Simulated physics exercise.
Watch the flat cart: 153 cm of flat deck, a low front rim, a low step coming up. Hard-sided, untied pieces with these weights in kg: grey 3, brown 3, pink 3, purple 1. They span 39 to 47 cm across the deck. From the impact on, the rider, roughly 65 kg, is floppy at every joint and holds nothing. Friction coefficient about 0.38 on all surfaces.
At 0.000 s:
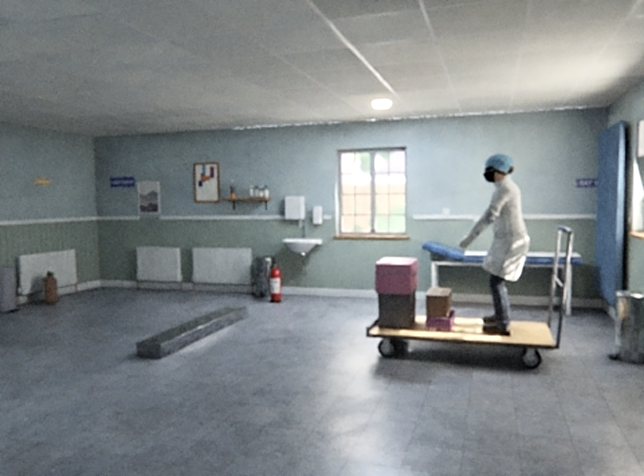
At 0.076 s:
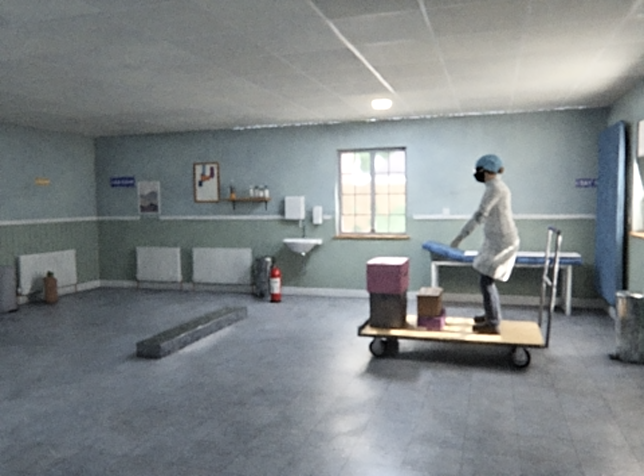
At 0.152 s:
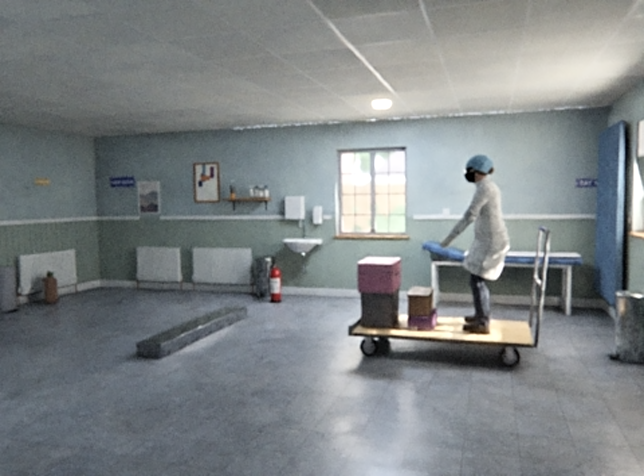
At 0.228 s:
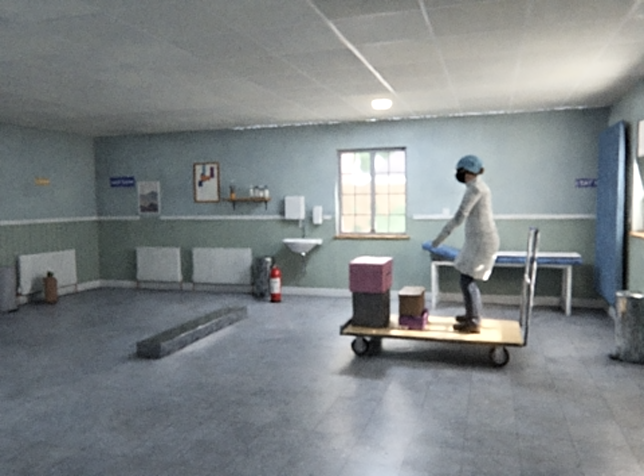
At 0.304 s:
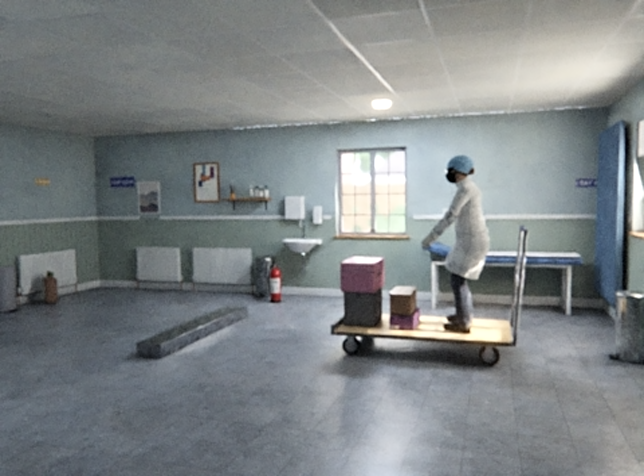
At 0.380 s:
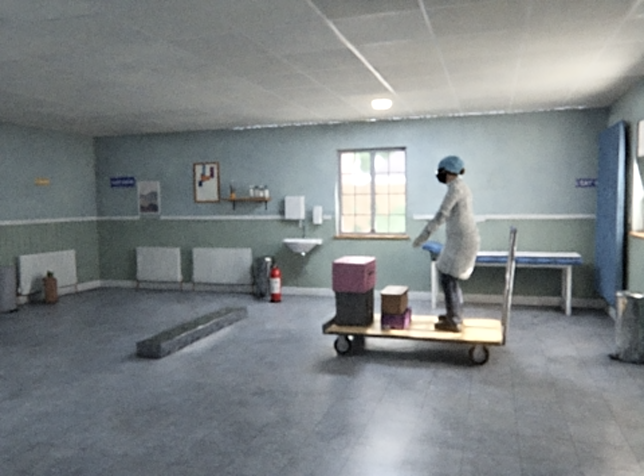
A person in a white coat, blue cap and dark mask stood on a flat cart behind some stacked boxes as it rolled slowly left across a clinic-like room, toward a low grey step.
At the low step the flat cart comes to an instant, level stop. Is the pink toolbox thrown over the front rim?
At this pace the pink toolbox goes over the front rim.
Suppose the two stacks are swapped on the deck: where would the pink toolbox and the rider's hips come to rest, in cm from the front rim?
Then pink 90 past, hips 90 behind.
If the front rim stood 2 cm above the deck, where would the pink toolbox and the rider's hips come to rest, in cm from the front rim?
In that case pink 50 past, hips 90 behind.
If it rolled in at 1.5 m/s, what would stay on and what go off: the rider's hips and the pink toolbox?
In that case hips on, pink off.
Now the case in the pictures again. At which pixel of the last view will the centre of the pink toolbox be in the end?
At about (161, 318).
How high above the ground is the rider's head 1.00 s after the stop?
Some 60 cm up.
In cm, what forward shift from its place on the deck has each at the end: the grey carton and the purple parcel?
About: Grey 5, purple 15.
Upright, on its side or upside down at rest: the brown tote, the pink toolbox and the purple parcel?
At rest: Brown upright, pink upside down, purple upright.
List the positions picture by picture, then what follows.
In the first frame, pink toolbox (397, 275), hips (511, 241), rim corner (368, 333); 0 cm covered, 188 to go.
In the second frame, pink toolbox (388, 275), hips (501, 240), rim corner (359, 333); 8 cm covered, 180 to go.
In the third frame, pink toolbox (380, 275), hips (492, 240), rim corner (350, 332); 16 cm covered, 172 to go.
In the fourth frame, pink toolbox (371, 274), hips (482, 240), rim corner (341, 331); 25 cm covered, 163 to go.
In the fifth frame, pink toolbox (363, 274), hips (472, 240), rim corner (332, 331); 33 cm covered, 155 to go.
In the sixth frame, pink toolbox (355, 274), hips (463, 240), rim corner (323, 330); 41 cm covered, 147 to go. Speed about 1.1 m/s.
Impact comes at 1.73 s.
After 1.98 s the pink toolbox is 5 cm behind the rim, tilted 0°, near (205, 270) in the last picture's view.
After 2.28 s the pink toolbox is 2 cm past the rim, tilted 30°, near (200, 270) in the last picture's view.
After 2.73 s the pink toolbox is 32 cm past the rim, tilted 135°, near (178, 311) in the last picture's view.
Final state at 3.6 s, past the rim, pink toolbox; behind it, grey carton, brown tote, purple parcel and the rider's hips.
